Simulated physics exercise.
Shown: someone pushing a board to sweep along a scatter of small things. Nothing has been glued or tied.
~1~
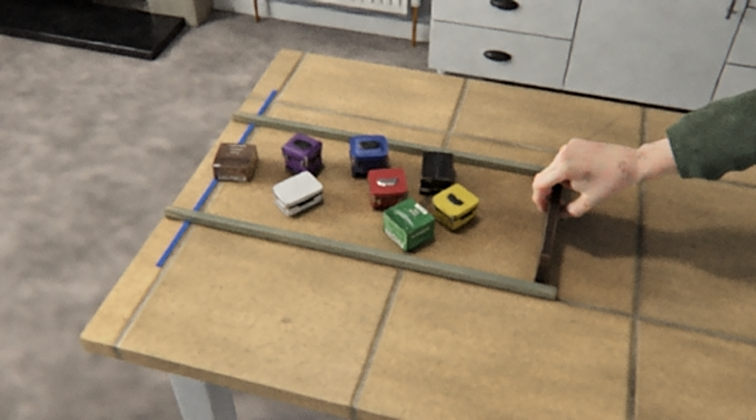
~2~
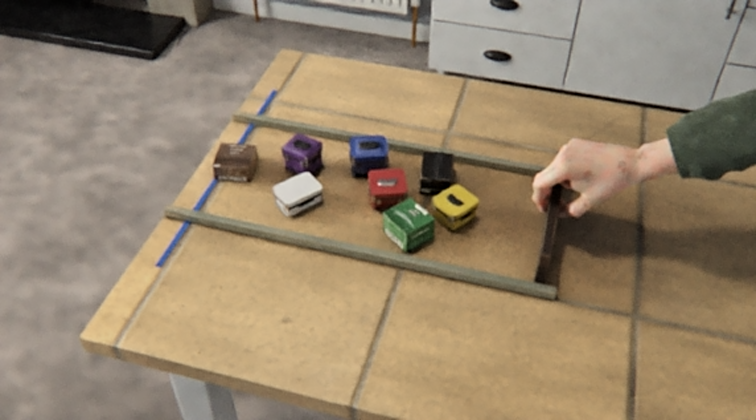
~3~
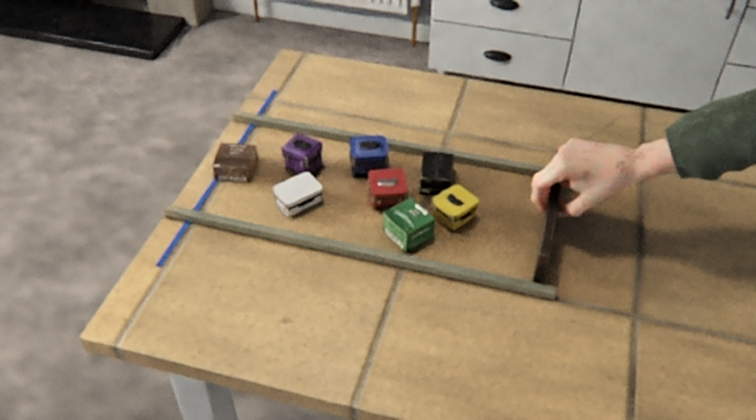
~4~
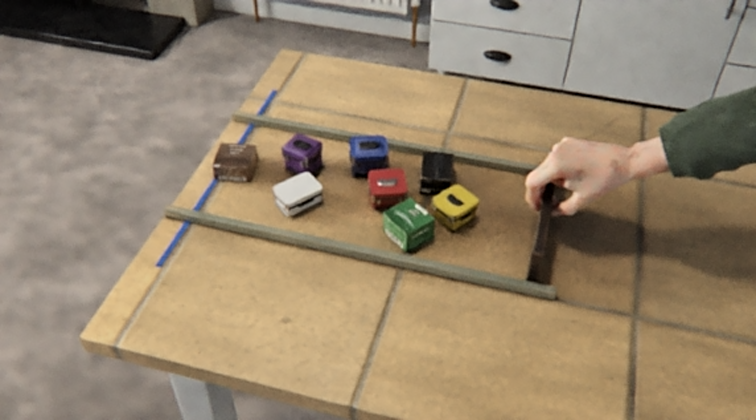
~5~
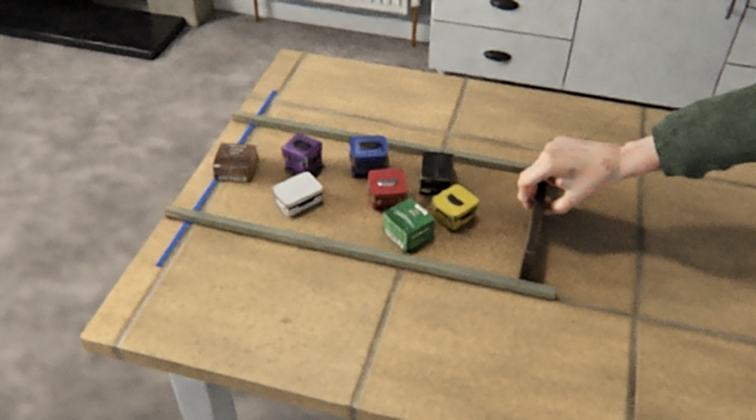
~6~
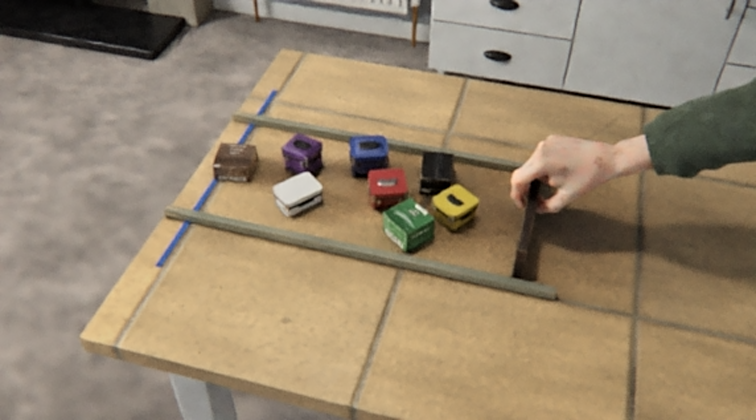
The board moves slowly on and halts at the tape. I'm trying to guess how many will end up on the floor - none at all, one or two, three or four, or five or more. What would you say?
I'd say five or more.
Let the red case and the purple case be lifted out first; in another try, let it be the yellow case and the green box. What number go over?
Well, the first time you'd get 3, and the next time 3.
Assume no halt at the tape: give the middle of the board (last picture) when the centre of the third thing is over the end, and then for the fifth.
Earlier crossing: About (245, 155); later crossing: About (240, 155).
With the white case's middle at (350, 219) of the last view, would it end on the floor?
Here the white case winds up off.
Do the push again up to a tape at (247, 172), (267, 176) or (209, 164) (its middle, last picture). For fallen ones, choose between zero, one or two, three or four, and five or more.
In order of the three spots, it's one to two, then one to two, then at least five.
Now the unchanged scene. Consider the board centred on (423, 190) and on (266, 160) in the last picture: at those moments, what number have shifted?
At the first spot the count is 4, and at the second it is 8.
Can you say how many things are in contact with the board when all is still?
It touches 3.
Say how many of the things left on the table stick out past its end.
I count 3 overhanging.
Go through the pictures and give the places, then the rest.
The first frame shows brown box (235, 162); purple case (303, 155); white case (299, 195); board (552, 215); tape (224, 167).
The second frame shows purple case (303, 156); yellow case (455, 209).
The third frame shows white case (299, 195); blue case (369, 156).
The fourth frame shows brown box (235, 162); red case (388, 190).
The fifth frame shows purple case (303, 156); board (537, 212).
The sixth frame shows brown box (235, 162); purple case (303, 156); white case (299, 195); board (530, 211); tape (224, 167).
Soon after, none off yet; brown box at rest near (235, 162); purple case at rest near (303, 156); white case at rest near (299, 195).
In the end, the number that fall off is five or more; gone, red case, blue case, white case, purple case and brown box.
